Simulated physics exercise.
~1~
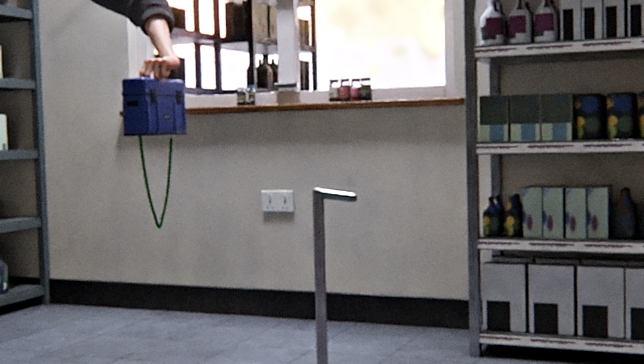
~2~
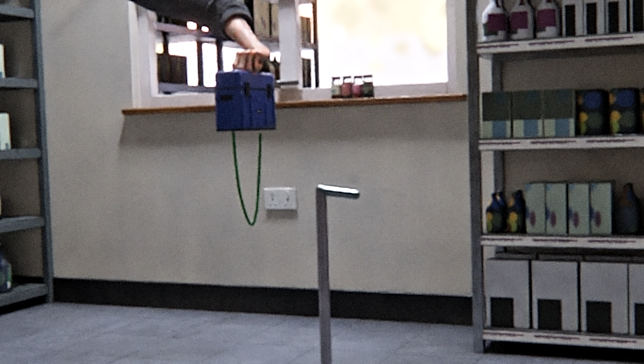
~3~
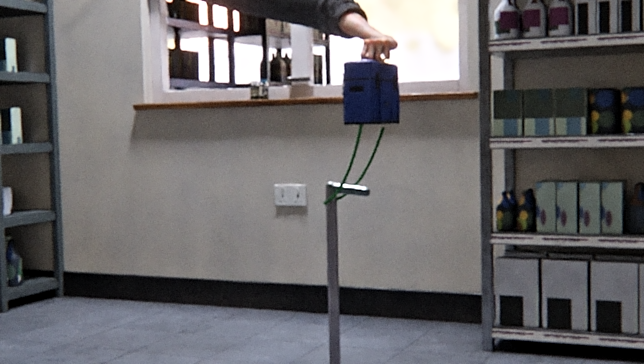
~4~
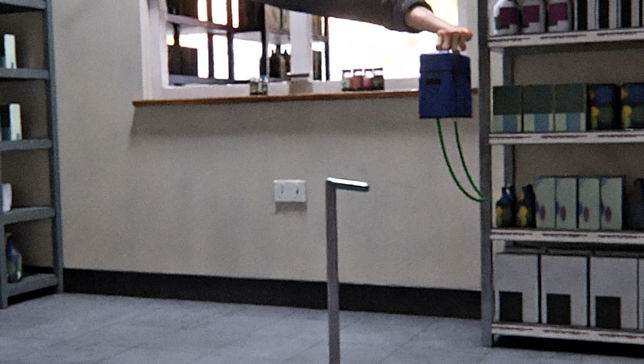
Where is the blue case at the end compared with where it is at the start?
It starts on the left, in front of the left part of the window, and ends well to the right, past the post and beside the right-hand shelves.
